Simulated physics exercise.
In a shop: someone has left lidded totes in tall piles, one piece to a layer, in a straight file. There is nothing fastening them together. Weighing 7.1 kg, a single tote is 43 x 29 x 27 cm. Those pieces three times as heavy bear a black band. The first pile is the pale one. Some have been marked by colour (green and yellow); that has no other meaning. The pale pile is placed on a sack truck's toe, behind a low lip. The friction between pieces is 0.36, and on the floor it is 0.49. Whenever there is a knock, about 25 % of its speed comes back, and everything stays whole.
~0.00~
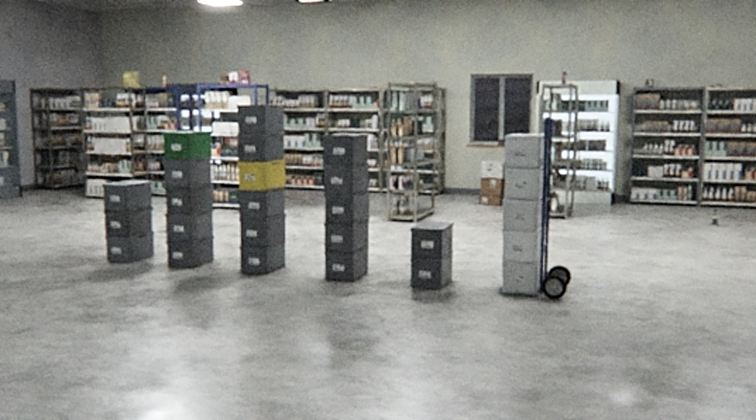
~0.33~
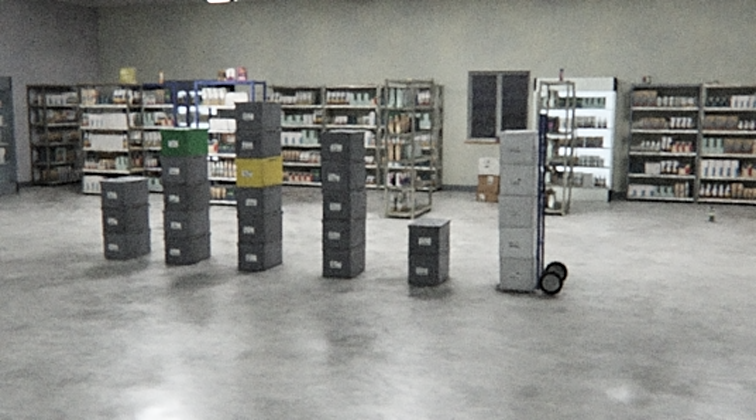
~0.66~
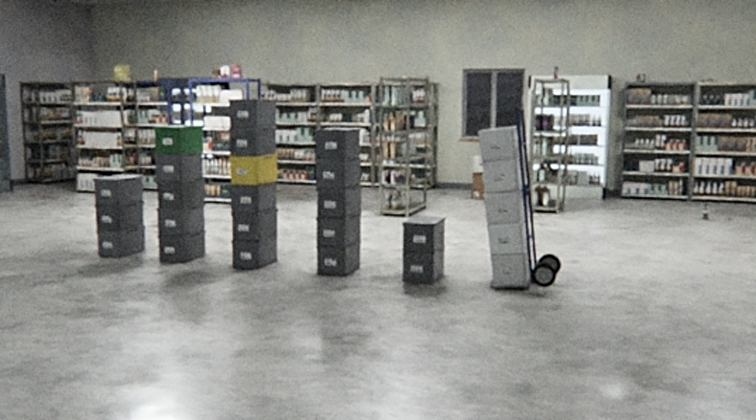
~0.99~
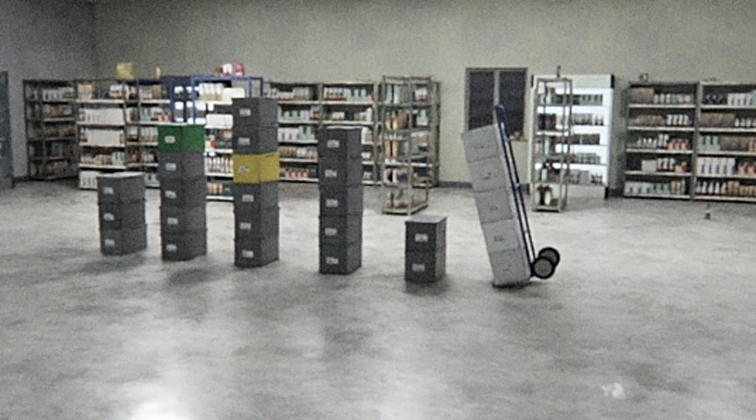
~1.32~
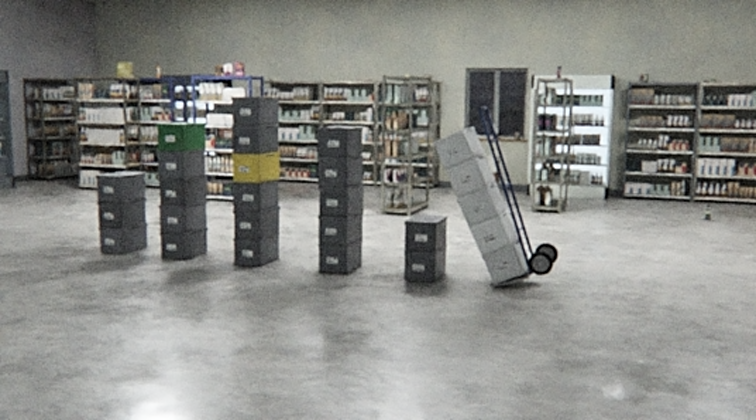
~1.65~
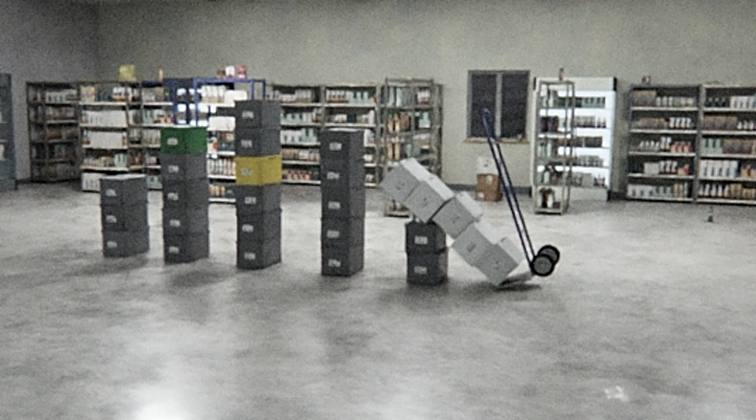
In a storeroom lined with stocked shelves, stacks of dark boxes, one with a green box and one with a yellow, stand in a row beside a pale stack on an upright hand truck. The truck and pale stack lean left together, then the pale boxes tilt farther, separating from its frame and bending over the short dark stack.
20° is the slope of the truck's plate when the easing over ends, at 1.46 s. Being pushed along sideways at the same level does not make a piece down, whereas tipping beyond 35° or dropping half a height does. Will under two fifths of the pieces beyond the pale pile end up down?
Yes, under two fifths.
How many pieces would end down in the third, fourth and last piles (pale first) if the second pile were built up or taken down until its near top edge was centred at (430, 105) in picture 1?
Down by pile: Third 5, fourth 6, last 2.
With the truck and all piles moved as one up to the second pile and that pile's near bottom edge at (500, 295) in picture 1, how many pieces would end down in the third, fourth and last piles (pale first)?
Third 0, fourth 0, last 0.
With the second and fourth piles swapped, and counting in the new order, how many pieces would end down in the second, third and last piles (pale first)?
After the swap, the second pile would have 6 down, the third 5 and the last 0.
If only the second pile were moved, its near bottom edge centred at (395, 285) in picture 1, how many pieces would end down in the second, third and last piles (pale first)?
Pile tally - second: 0, third: 0, last: 0.
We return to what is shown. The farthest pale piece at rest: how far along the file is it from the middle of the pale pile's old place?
About 140 cm along the file.
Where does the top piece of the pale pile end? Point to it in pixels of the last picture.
Around (384, 261).
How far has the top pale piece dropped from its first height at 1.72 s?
Some 40 centimetres.
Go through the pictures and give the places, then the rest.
In the first picture (each place is the centre of the face we see best), truck frame (546, 155) 0° forward; yellow tote (251, 176); green tote (175, 146); the others all in place.
Truck frame (540, 151) 1° forward; yellow tote (249, 173), in the second picture.
Truck frame (520, 145) 7° forward, top of the pale pile leaning 7°; yellow tote (243, 171); the others all in place, in the third picture.
Truck frame (503, 142) 14° forward, top of the pale pile leaning 14°; yellow tote (245, 169); the others all in place, in the fourth picture.
Truck frame (490, 142) 19° forward, top of the pale pile leaning 25°; yellow tote (245, 168); the others all in place, in the fifth picture.
Truck frame (491, 144) 20° forward, top of the pale pile leaning 50°; yellow tote (248, 171); green tote (172, 141); the others all in place, in the sixth picture.
By 1.72 s, 5 of the pale pile down; none of the 21 other totes down, 1 disturbed.
By 1.84 s, 5 of the pale pile down; none of the 21 other totes down, 3 disturbed.
By 2.00 s, 5 of the pale pile down; none of the 21 other totes down, 6 disturbed.
By 2.26 s, 5 of the pale pile down; none of the 21 other totes down, 4 disturbed.
When it is over (2.8 s), 5 of the pale pile down; none of the 21 other totes down, 5 disturbed; yellow tote unmoved; green tote unmoved. That is 0 per cent. In pixels of the last frame, middles, yellow tote near (259, 169), green tote near (184, 140).
